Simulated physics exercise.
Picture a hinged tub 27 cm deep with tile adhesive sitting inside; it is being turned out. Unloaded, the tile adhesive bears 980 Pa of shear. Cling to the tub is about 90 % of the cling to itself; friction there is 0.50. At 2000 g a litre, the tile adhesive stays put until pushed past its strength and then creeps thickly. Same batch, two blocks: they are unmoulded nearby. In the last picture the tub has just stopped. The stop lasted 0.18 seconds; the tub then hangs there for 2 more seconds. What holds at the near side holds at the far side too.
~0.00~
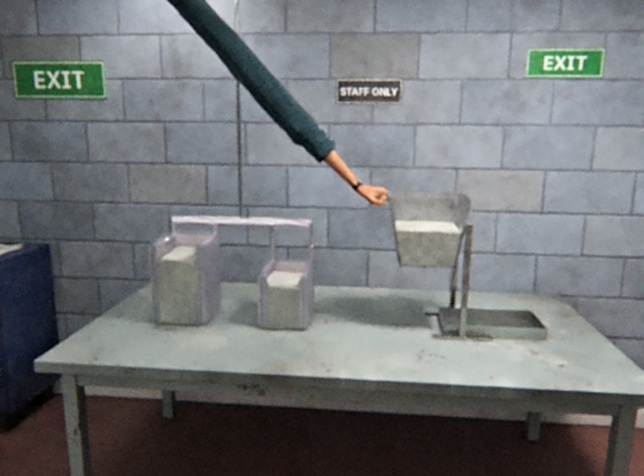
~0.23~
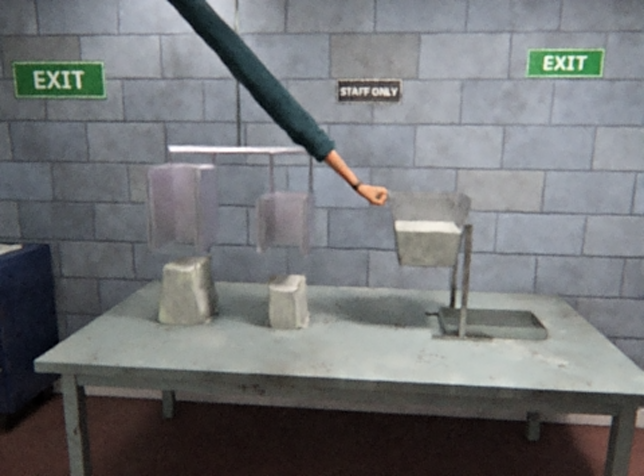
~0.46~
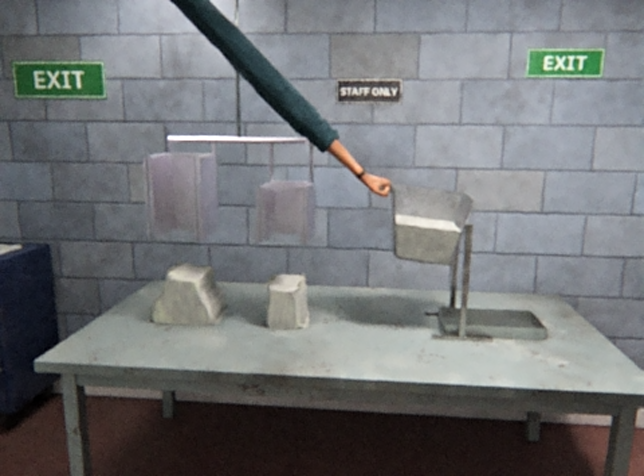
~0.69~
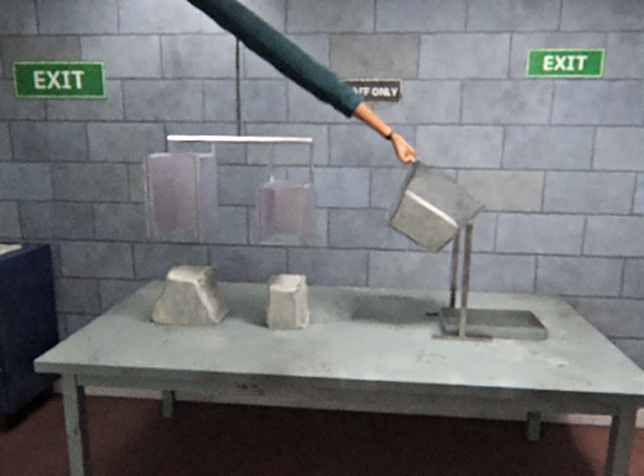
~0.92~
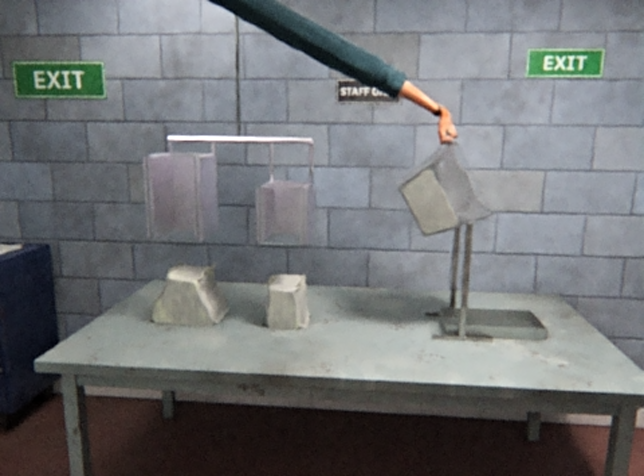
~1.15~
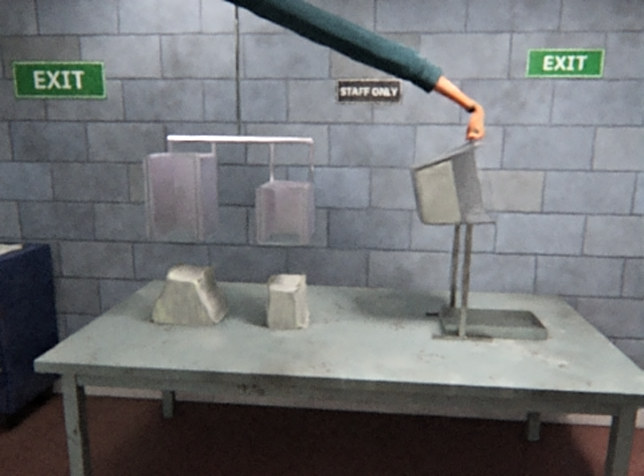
In this clip, two clear moulds lift off two pale blocks on a table, and the left block slumps lower while the right keeps its shape; then a green-sleeved arm tilts a hinged tub of pale material steeply rightward.
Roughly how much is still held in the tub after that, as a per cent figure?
The amount still held in the tub is about 100 per cent.
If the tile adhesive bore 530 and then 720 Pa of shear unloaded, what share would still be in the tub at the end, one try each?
The answers, in order, are 100 % and 100 %.
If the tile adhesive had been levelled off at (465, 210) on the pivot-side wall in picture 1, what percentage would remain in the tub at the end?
I'd put it close to 100 in a hundred.
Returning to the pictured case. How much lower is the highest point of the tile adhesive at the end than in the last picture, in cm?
About 0 cm.
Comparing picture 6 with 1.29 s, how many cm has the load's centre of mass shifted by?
Shift: Some 0 cm.
After 1.29 s, the tub is at 77 degrees and holds 100 %.
After 1.46 s, the tub is at 77 degrees and holds 100 %.
After 1.63 s, the tub is at 77 degrees and holds 100 %.
After 1.80 s, the tub is at 77 degrees and holds 100 %.
After 3.15 s, at the end, the tub is at 77 degrees and holds 100 %.
